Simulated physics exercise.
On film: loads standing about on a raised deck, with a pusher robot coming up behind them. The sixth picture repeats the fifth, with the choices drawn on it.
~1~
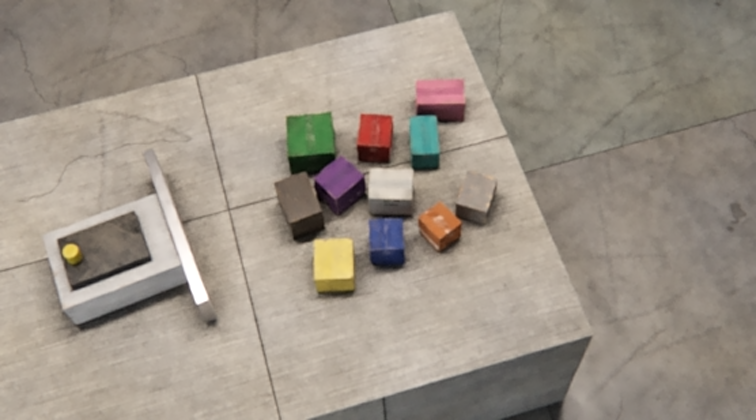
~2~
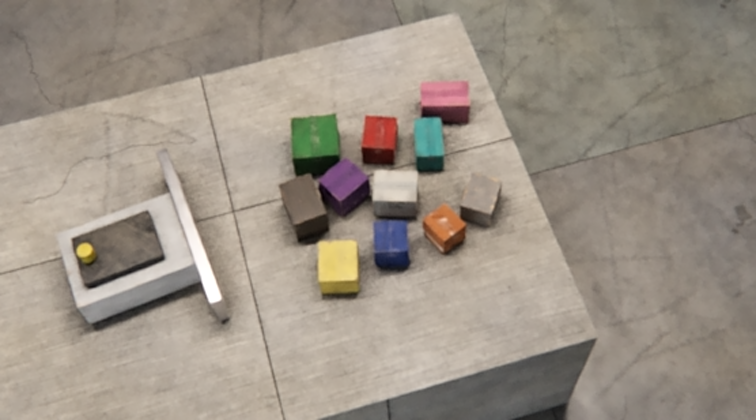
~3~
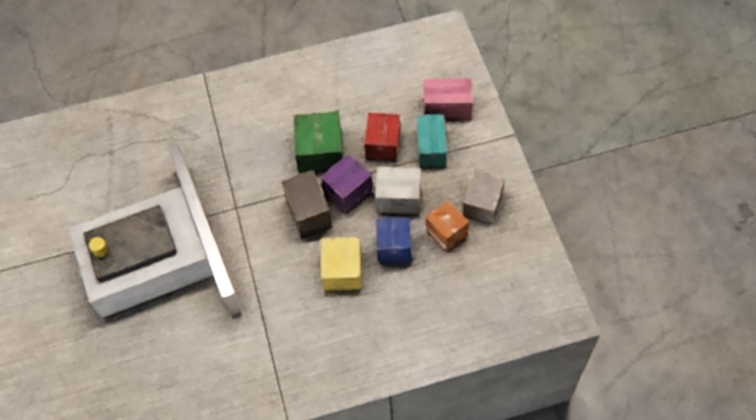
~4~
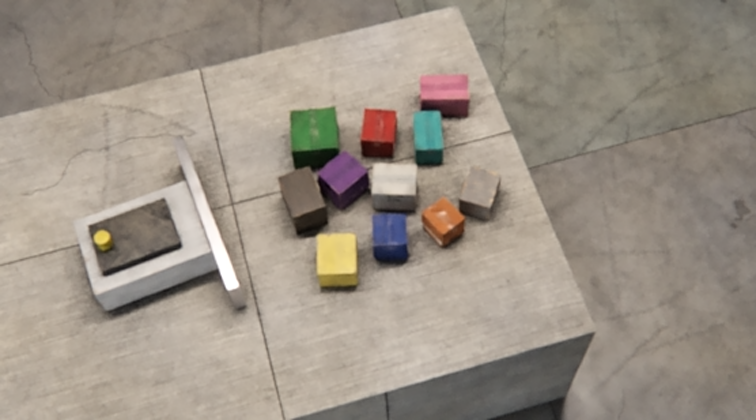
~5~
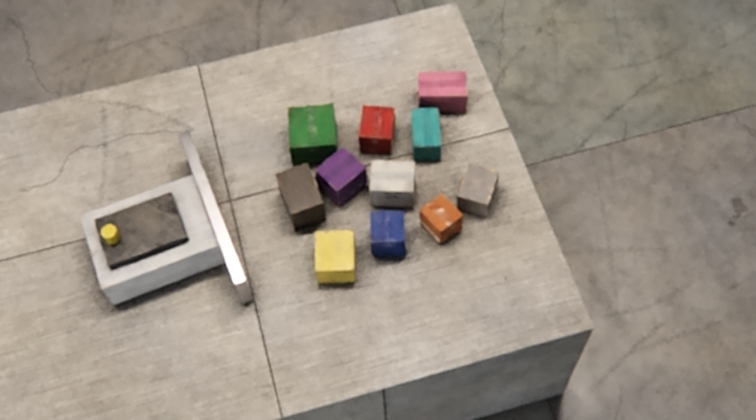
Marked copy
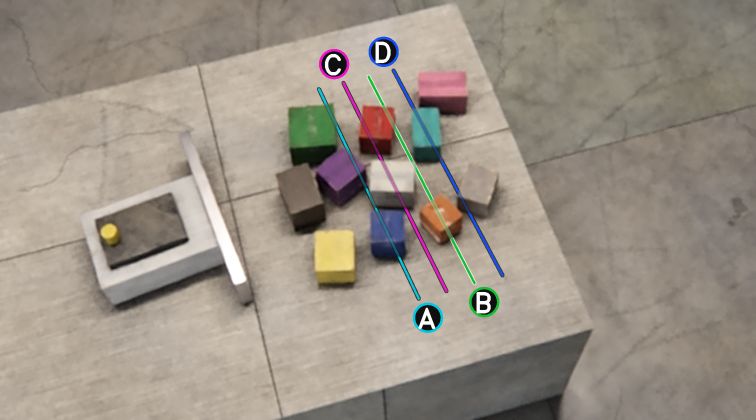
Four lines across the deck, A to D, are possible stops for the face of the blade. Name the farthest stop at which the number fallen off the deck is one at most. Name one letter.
Stop at B.
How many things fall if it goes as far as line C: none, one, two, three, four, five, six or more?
The count is none.
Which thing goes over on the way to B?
The grey crate.
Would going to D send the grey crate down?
Yes.
On the marked copy, A at (366, 187); B at (418, 173); C at (392, 180); D at (445, 166).
Following B. Soon after the start, robot (224, 207); yellow crate (341, 255); purple box (347, 177).
Later, robot (300, 187); grey crate (499, 179); orange box (476, 210).
In the end, robot (354, 173); grey crate over the edge; pink box (480, 73); one fallen.
As for the rest, A is within the limit but short; C is within the limit but short; D drops five.
